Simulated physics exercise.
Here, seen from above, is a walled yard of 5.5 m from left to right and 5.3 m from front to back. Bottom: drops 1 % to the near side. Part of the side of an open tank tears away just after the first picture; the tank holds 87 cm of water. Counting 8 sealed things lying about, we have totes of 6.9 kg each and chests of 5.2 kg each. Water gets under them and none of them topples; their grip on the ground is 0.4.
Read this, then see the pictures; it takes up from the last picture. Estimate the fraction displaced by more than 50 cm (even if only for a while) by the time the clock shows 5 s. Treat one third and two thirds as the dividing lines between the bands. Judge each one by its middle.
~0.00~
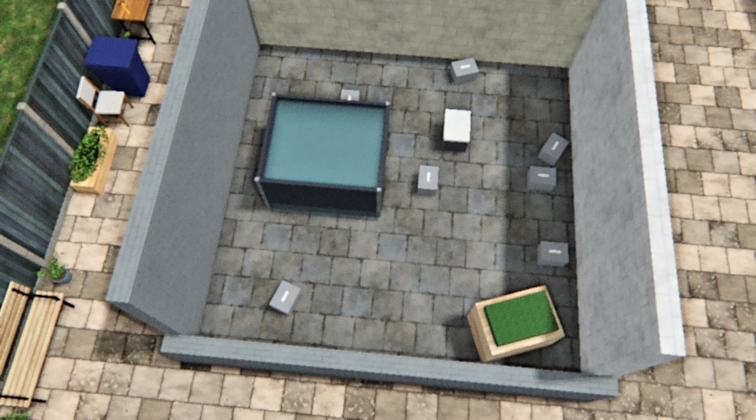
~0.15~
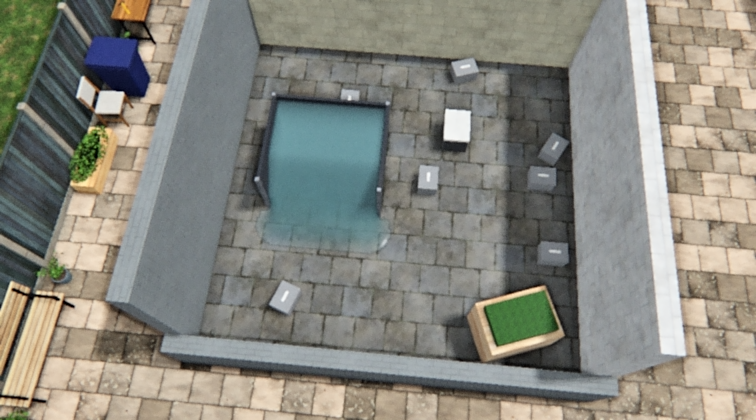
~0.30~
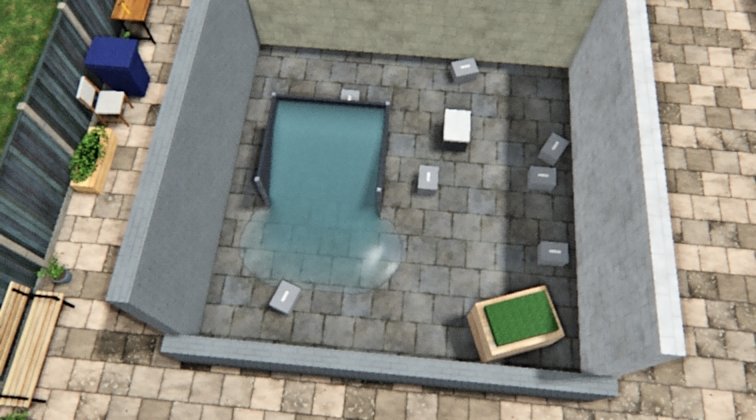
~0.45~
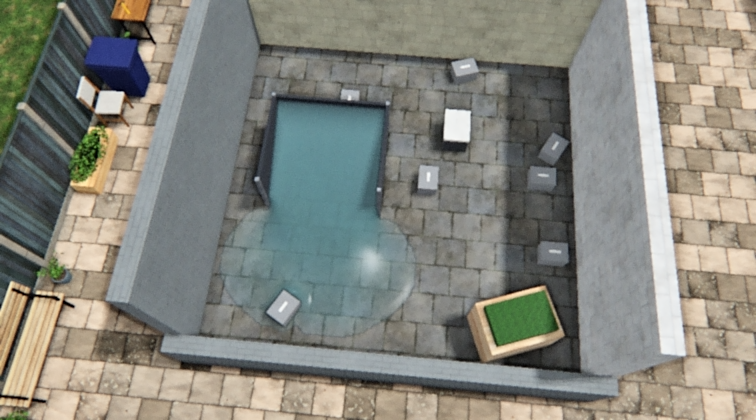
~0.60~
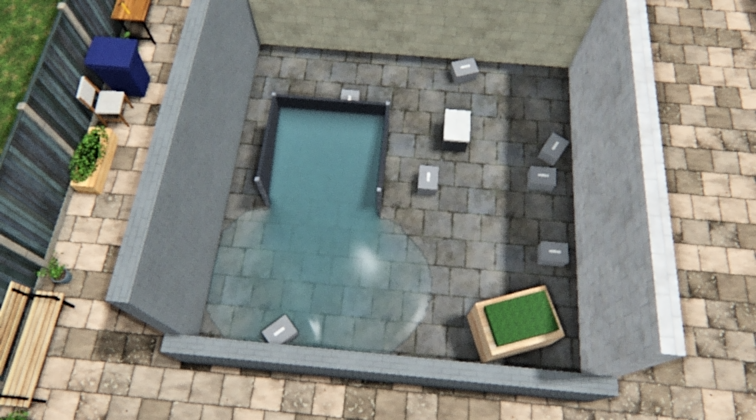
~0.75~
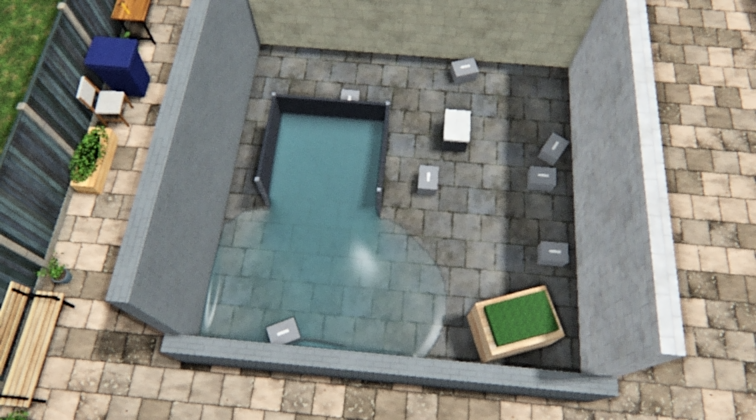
The portion is a third to two thirds.
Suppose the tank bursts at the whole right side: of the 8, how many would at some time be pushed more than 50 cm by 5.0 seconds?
That gives 8 of them.
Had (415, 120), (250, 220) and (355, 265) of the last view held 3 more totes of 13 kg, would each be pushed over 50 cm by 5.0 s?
In order: Within it, beyond it, beyond it.
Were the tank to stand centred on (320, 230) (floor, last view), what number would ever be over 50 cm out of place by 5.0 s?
In that case the number is 6.
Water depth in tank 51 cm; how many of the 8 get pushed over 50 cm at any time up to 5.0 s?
You'd get 1 in that case.
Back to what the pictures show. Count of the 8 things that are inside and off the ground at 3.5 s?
2 at that moment.
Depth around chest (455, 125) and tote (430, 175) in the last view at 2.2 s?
Close to 0 and 0 centimetres.
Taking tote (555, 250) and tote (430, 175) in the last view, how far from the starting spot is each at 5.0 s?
Shifts in order: 250 cm; 20 cm.
After 1.1 s 1 of 8 are over 50 cm from their spots; 1 afloat.
After 2.2 s 1 of 8 are over 50 cm from their spots; 1 afloat.
After 3.5 s 2 of 8 are over 50 cm from their spots; 2 afloat.
After 5.0 s 5 of 8 are over 50 cm from their spots, and 5 have been at some point; 5 afloat.
